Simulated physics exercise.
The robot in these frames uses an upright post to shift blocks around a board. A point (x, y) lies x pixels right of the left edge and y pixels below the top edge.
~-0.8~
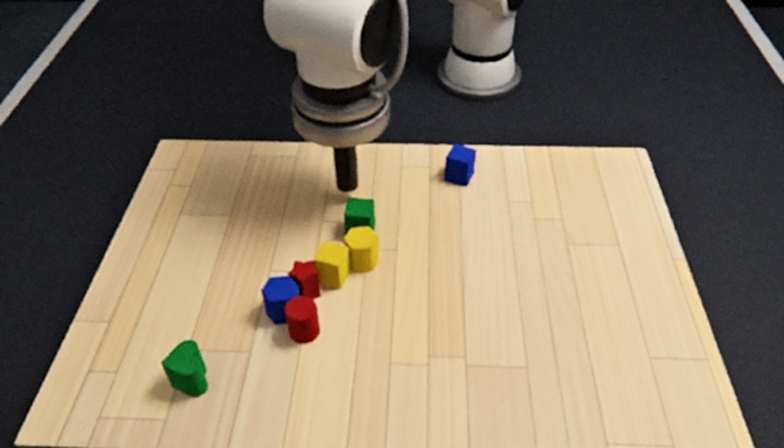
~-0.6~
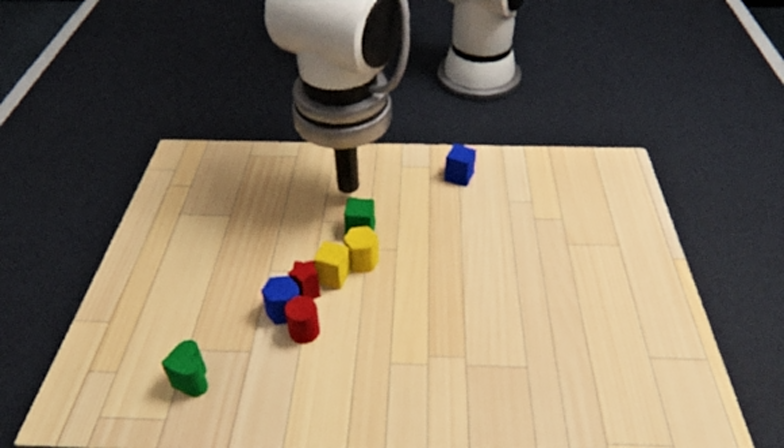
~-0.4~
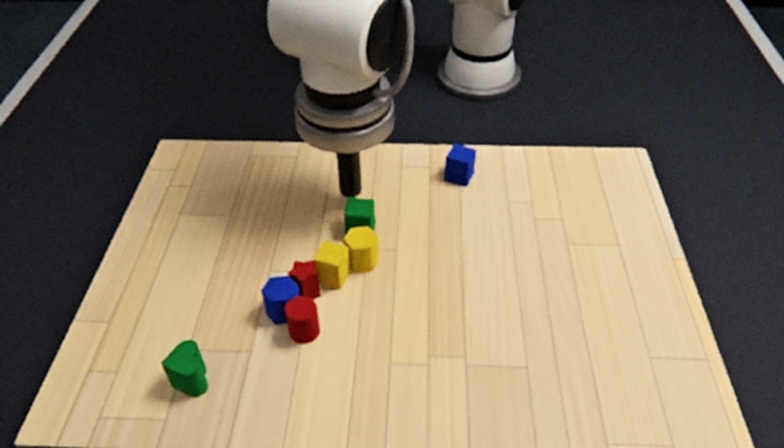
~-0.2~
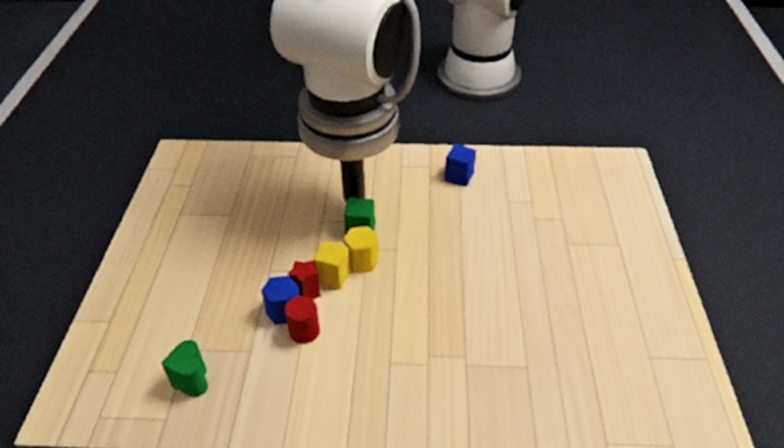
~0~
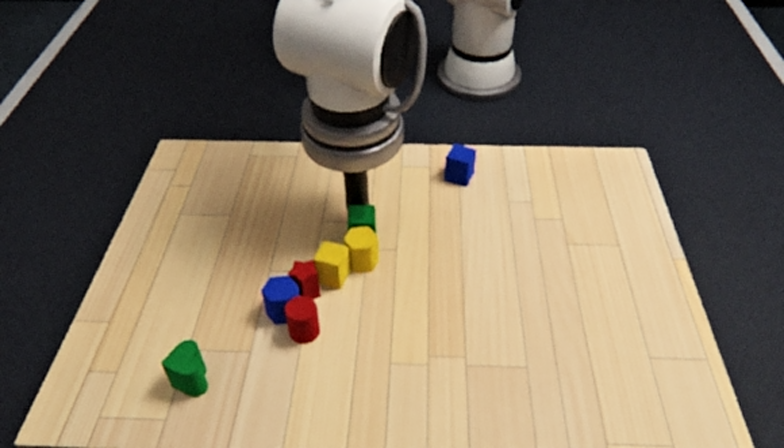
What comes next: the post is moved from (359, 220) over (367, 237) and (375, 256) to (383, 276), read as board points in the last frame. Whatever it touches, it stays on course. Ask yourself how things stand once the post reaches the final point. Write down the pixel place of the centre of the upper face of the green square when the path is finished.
I'd expect the centre of its top face to be at (381, 274).
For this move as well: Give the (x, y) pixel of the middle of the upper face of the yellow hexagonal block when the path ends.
Around pixel (366, 296).
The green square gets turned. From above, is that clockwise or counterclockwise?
It is turned clockwise.
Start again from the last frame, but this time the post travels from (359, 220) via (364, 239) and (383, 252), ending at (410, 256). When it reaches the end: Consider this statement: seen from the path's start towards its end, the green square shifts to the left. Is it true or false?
My answer: False.
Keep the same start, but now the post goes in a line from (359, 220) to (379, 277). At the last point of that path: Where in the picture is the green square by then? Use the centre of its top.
About (381, 274).
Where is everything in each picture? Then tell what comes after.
In the first picture, post tip (348, 185); block tops, red star (303, 269); yellow square (331, 253); yellow hexagonal block (361, 237); green square (359, 206).
In the second picture, post (348, 186); blocks unchanged.
In the third picture, post (351, 190); blocks unchanged.
In the fourth picture, post (355, 197); blocks unchanged.
In the fifth picture, post (361, 213); red star (303, 269); yellow square (331, 253); yellow hexagonal block (361, 237); green square (361, 213).
On the path given first. Halfway along, post (371, 235); yellow square (329, 255), turned 20° clockwise; yellow hexagonal block (367, 264); green square (373, 242).
At the end, post (382, 264); red star in place; yellow square (329, 255), turned 20° clockwise; yellow hexagonal block (366, 296), turned 25° clockwise; green square (381, 274), turned 20° clockwise.
